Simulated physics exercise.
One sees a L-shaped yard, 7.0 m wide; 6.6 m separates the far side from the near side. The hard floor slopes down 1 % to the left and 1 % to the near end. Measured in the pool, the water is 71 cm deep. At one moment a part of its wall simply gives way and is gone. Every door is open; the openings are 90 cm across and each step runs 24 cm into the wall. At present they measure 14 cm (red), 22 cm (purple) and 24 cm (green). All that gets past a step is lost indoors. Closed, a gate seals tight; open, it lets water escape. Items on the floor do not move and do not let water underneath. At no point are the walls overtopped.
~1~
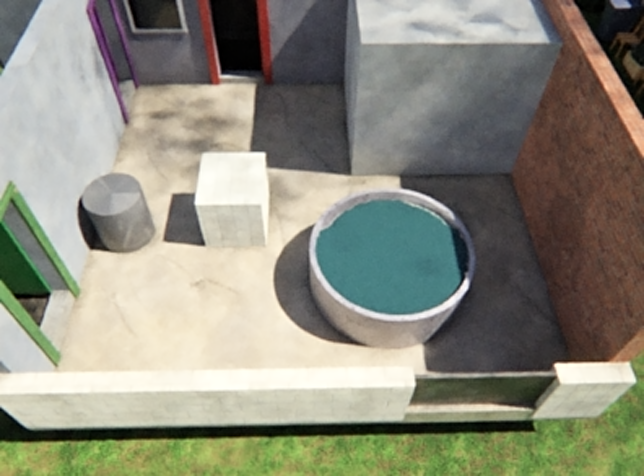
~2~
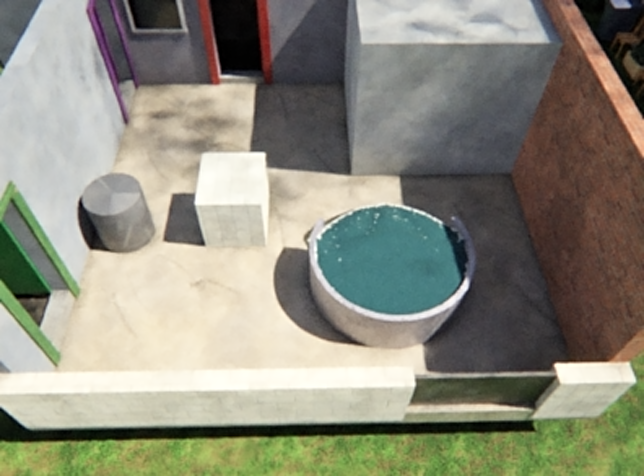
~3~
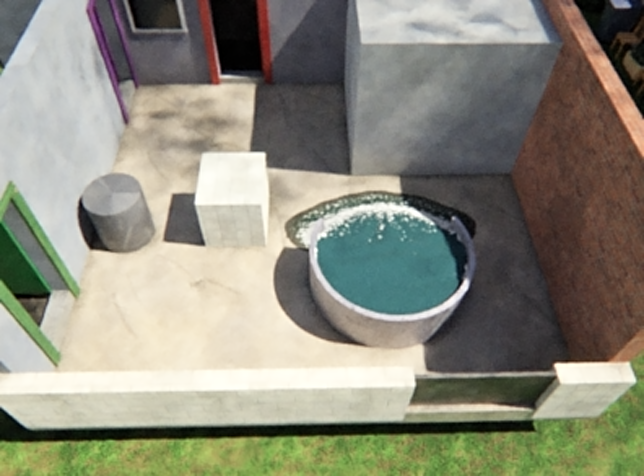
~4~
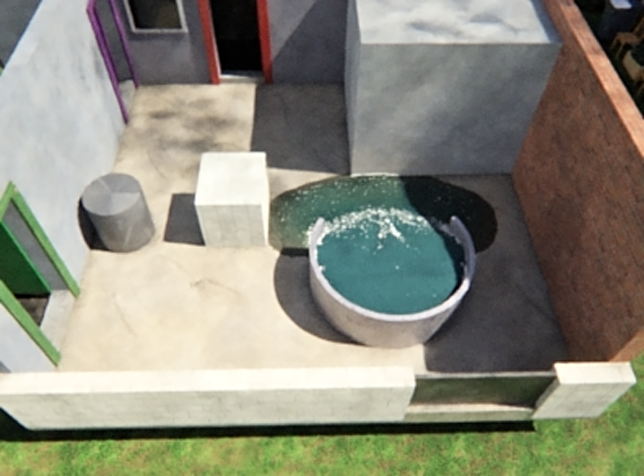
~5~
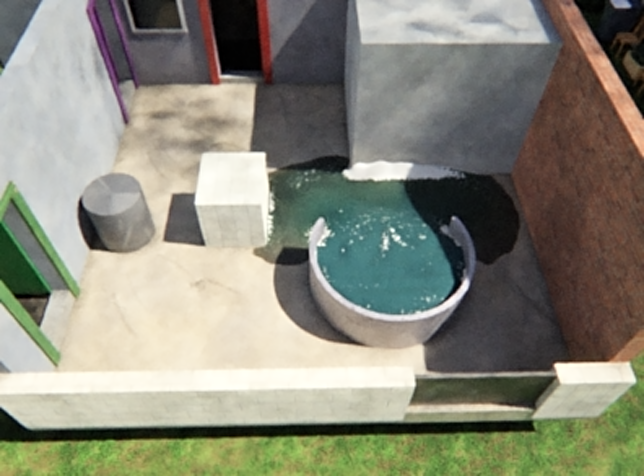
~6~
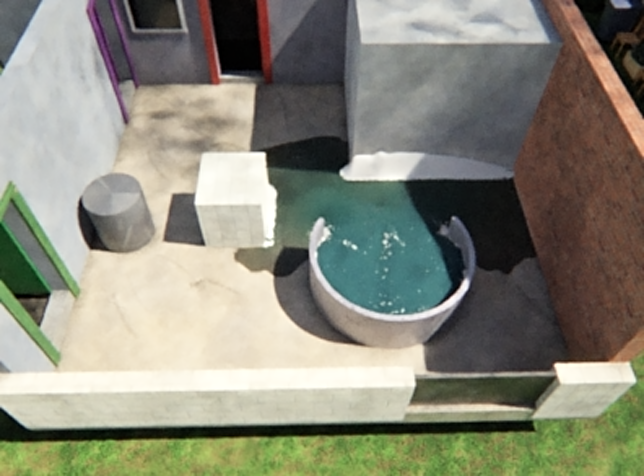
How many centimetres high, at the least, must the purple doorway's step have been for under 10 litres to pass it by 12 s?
About 27 cm.
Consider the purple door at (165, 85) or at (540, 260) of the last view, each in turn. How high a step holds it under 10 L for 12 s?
Around 20 and 9.5 cm respectively.
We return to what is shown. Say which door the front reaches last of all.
Green.
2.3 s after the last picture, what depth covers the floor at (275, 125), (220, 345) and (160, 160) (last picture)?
First 3, then 0, then 3 cm.
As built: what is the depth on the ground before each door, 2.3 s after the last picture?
Depths in cm: Red 17, purple 30, green 0.
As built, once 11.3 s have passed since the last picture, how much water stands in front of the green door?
Lab note: Depth approx. 11.0 cm.
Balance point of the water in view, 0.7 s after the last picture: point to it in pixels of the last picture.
Centre of mass: About (375, 226) px.
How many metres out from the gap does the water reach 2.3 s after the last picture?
Roughly 5.8 metres.
Then, 0.7 s after the last picture water covers 35 % of the floor, deepest (46 cm) near (381, 182); it has not reached the purple door.
Then, 2.3 s after the last picture water covers 65 % of the floor, deepest (36 cm) near (135, 94); 30 cm at the purple door, 6 litres in over its 22 cm step.
Then, 11.3 s after the last picture water covers 100 % of the floor, deepest (14 cm) near (406, 394); 6 cm at the purple door, 28 litres in over its 22 cm step.
At the purple door as built, the water peaked near 30 cm, 2.3 s after the last picture.
Run again over the same 12 s with other heights there, 21 litres in over 23.5 cm, 3 litres over 32 cm. The limit of 10 litres is kept from about 27 cm up.
